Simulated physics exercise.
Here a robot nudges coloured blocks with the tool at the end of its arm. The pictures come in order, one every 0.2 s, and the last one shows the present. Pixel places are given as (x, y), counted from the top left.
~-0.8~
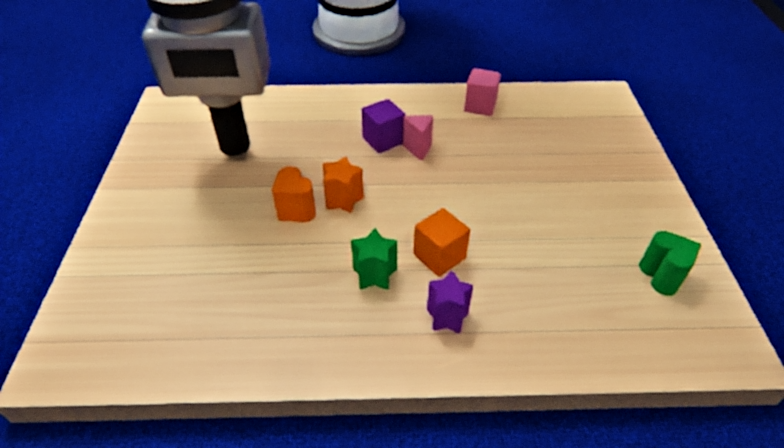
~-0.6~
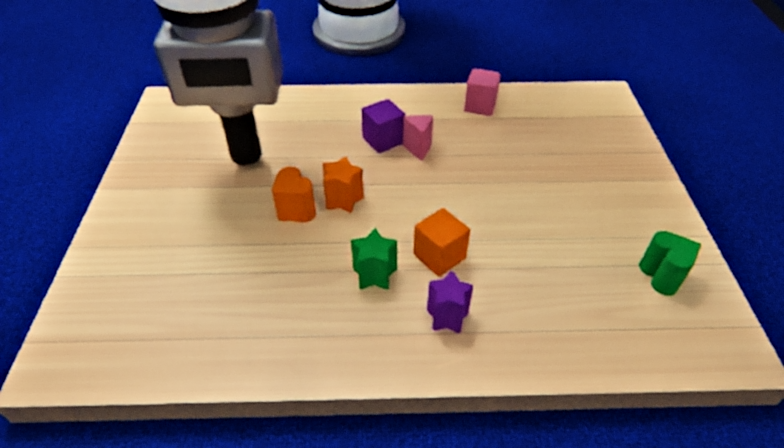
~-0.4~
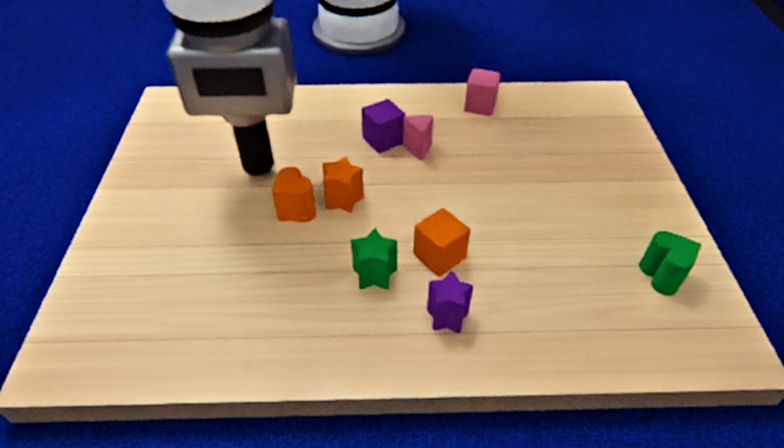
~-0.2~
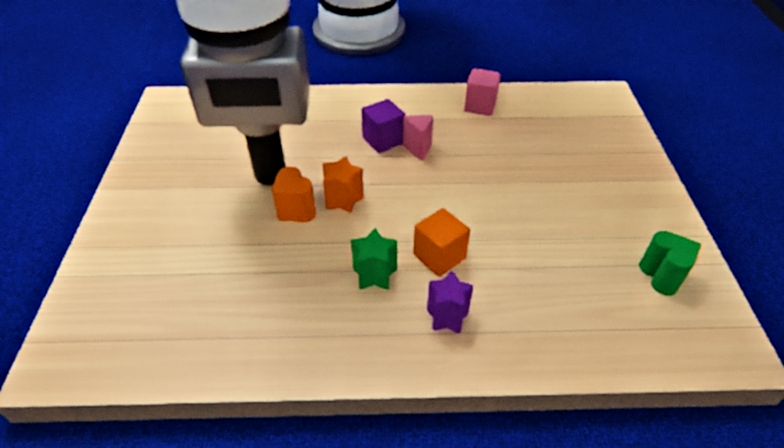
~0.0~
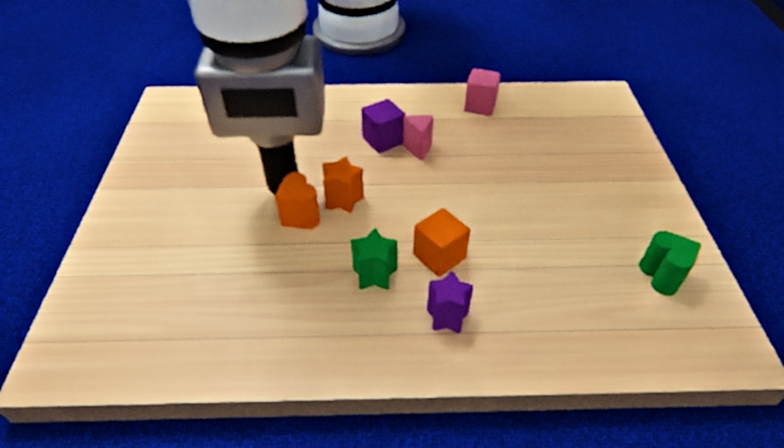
On a wooden board over blue cloth, a robot arm's black tool moves toward the viewer, slightly nudging an orange heart-shaped block.
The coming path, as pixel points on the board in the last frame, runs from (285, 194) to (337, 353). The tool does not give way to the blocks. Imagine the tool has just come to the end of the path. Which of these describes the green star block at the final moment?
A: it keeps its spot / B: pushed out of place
B (pushed out of place)
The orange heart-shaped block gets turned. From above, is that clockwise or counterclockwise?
From overhead, the rotation is counterclockwise.
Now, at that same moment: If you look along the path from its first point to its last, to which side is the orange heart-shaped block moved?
Side: Left.
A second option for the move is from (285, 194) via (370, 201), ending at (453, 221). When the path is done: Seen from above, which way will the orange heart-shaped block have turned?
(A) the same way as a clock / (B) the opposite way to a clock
(A)
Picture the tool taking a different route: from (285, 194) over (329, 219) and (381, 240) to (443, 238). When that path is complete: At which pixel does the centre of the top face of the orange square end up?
The top centre is at (469, 234).
The first path, step by step. One third of the way, tool (299, 230); orange heart-shaped block (322, 233), turned 20° anticlockwise.
Two thirds of the way, tool (316, 282); orange heart-shaped block (357, 273), turned 70° anticlockwise; green star block (386, 248), turned 35° anticlockwise.
At the end, tool (336, 344); orange heart-shaped block (370, 284), turned 125° anticlockwise; orange star block not moved; green star block (387, 248), turned 35° anticlockwise.
